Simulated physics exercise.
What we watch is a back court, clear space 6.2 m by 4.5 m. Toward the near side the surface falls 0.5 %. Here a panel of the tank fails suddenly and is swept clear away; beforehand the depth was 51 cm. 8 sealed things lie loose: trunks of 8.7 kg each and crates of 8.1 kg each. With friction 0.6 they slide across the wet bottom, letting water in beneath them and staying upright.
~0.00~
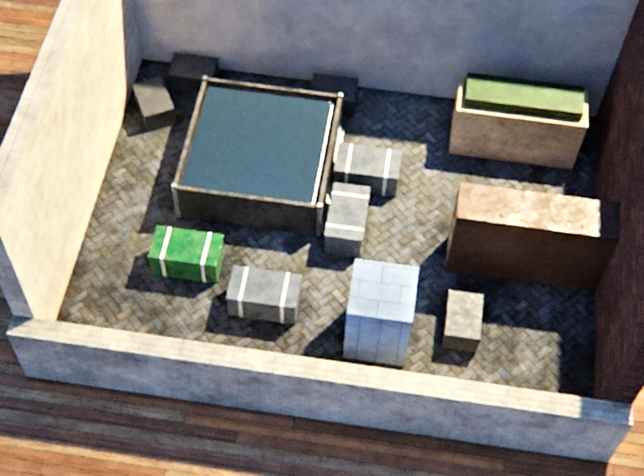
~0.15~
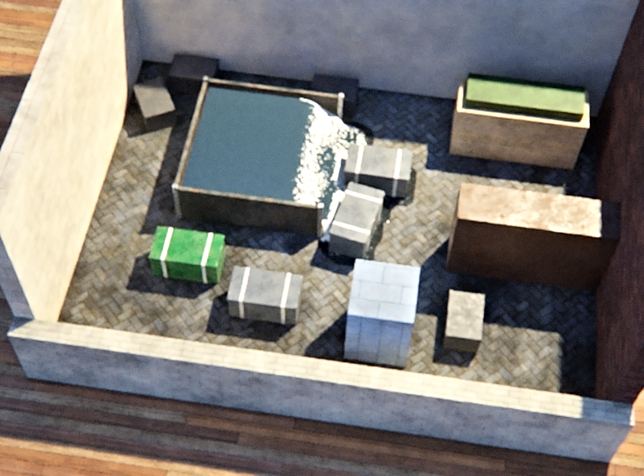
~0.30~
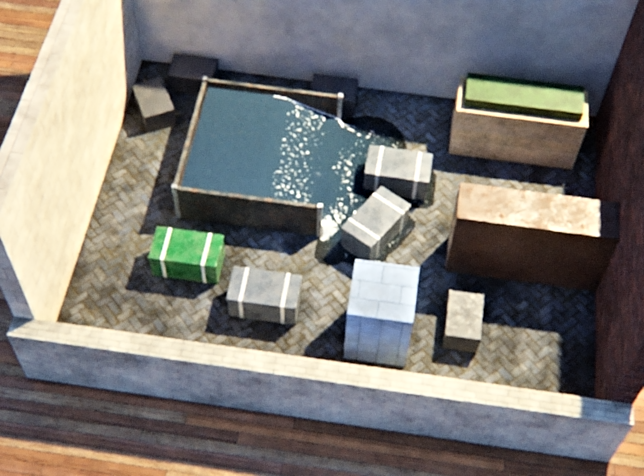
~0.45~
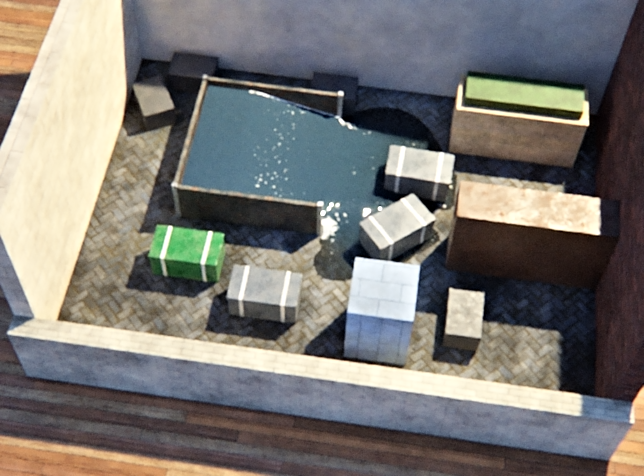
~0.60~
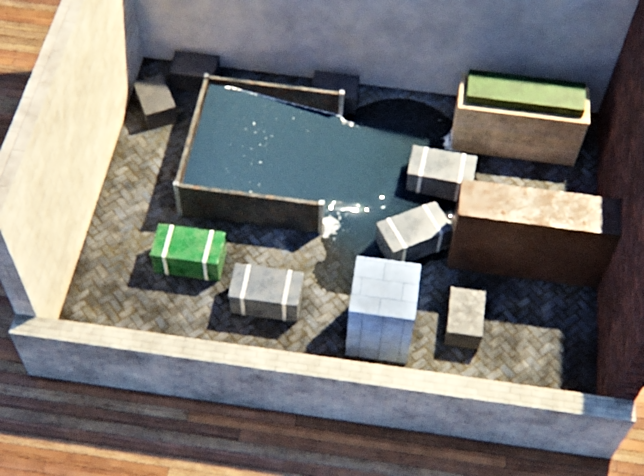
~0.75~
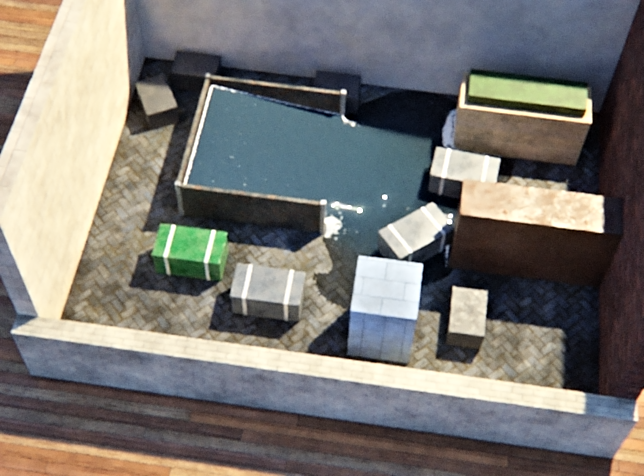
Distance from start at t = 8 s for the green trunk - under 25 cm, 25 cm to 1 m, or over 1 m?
It will be left near its start.
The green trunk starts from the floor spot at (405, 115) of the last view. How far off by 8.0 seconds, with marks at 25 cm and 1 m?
It travels far.
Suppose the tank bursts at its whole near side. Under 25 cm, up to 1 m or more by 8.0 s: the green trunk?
Under that change, the green trunk covers a big distance.
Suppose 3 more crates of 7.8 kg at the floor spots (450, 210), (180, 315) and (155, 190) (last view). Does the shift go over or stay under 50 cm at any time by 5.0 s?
So that's beyond the threshold, within the threshold and within the threshold, in that sequence.
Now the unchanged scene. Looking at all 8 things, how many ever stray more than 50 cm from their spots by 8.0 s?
Result: 7.
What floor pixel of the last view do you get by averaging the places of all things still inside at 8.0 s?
Near (252, 225).
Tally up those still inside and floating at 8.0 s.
Tally: 7 of them.
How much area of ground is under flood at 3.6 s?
At that time the wet patch spans about 18 m2.
After 1.6 s the green trunk is near (190, 244), 0.0 m from its start, aground; 2 afloat.
After 3.6 s the green trunk is near (190, 244), 0.0 m from its start, aground; 2 afloat.
After 5.6 s the green trunk is near (190, 244), 0.0 m from its start, aground; 5 afloat.
After 8.0 s the green trunk is near (185, 243), 0.1 m from its start, aground; 7 afloat.
